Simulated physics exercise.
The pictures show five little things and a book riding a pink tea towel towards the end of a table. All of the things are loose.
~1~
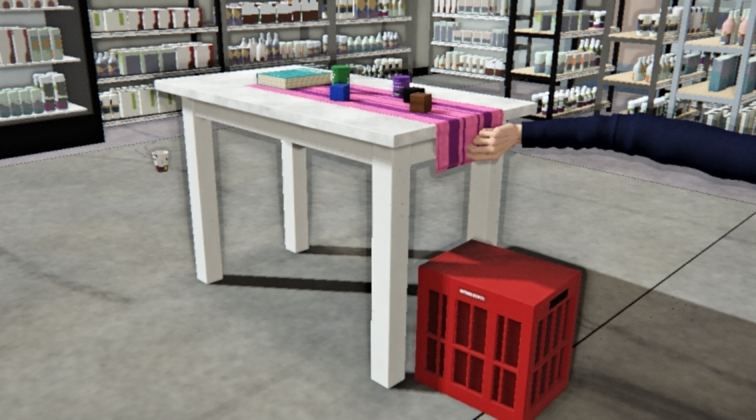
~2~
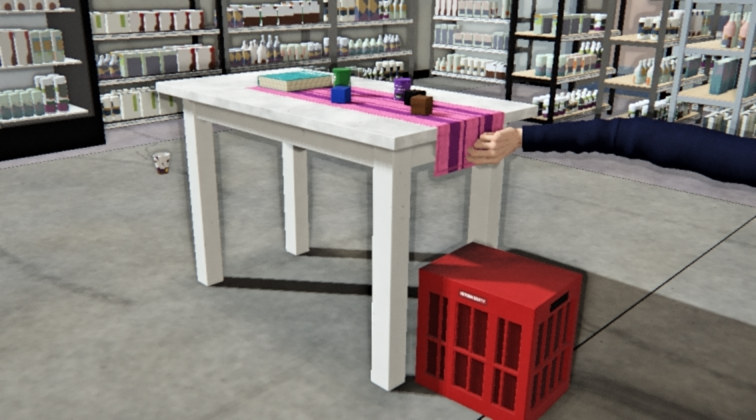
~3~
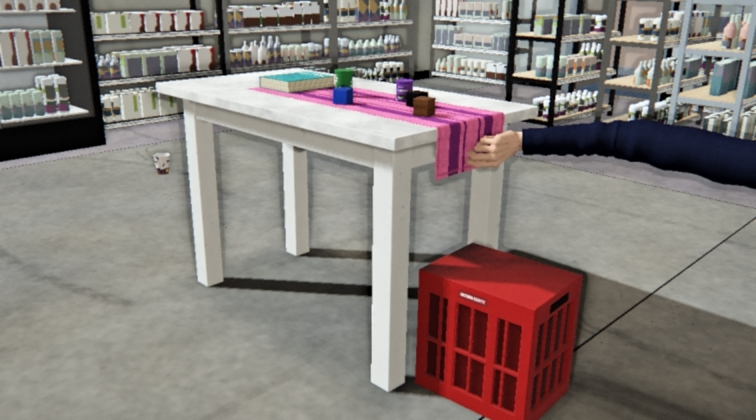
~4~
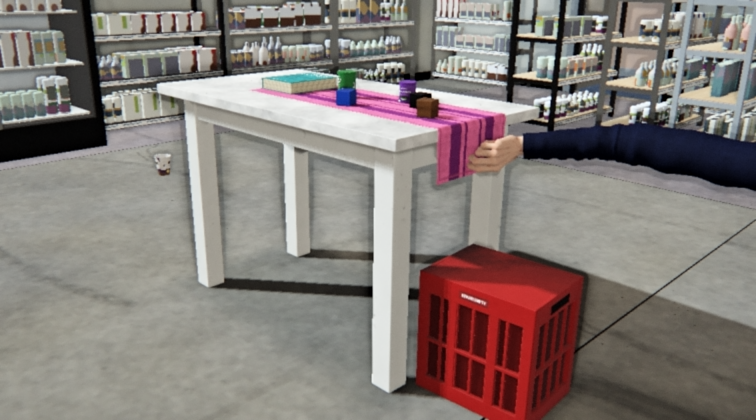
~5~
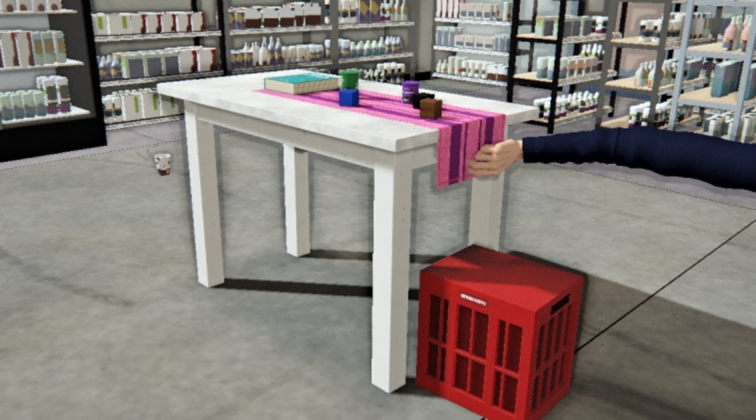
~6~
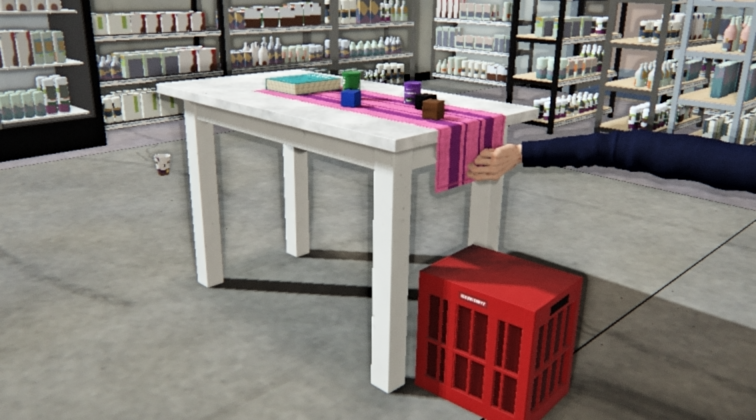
Pink striped cloth sliding slowly over a white table's edge, pulled by a hand, carrying small coloured objects and a book rightward.
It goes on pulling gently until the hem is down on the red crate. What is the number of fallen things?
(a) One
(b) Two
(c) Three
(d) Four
b, two.
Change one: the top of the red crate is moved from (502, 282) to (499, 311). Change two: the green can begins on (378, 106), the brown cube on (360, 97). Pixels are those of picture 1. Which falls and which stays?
Green can: Lost; brown cube: Safe.
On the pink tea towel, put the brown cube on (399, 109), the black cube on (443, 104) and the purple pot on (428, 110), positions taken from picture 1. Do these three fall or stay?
The brown cube ends up off; the black cube ends up off; the purple pot ends up off.
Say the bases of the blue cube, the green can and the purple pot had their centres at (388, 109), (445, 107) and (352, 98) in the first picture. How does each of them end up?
Here's how it goes: The blue cube ends up down, the green can ends up down, and the purple pot makes it through.
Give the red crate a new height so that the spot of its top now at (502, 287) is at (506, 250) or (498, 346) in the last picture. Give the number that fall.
It comes to 1 for the first height and 4 for the second.
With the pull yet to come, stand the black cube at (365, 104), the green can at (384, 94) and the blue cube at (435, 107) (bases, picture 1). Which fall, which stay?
Result - black cube still up, green can still up, blue cube down.
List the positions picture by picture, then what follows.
Hem (435, 173); brown cube (421, 94); black cube (414, 88); purple pot (401, 76); blue cube (340, 85); green can (341, 66); top of the crate (502, 282), in the first picture.
Hem (433, 176); brown cube (422, 97), in the second picture.
Hem (436, 180); black cube (418, 92), in the third picture.
Hem (437, 185); purple pot (408, 81); top of the crate (503, 287), in the fourth picture.
Hem (436, 189); blue cube (349, 91), in the fifth picture.
Hem (435, 193); brown cube (434, 101); black cube (426, 94); purple pot (413, 83); blue cube (351, 91); green can (351, 72), in the sixth picture.
Soon after, hem near (468, 248); brown cube gone.
Then, hem on the crate; brown cube and black cube gone.
At rest, hem on the crate; brown cube and black cube gone. The count of fallen things is two.
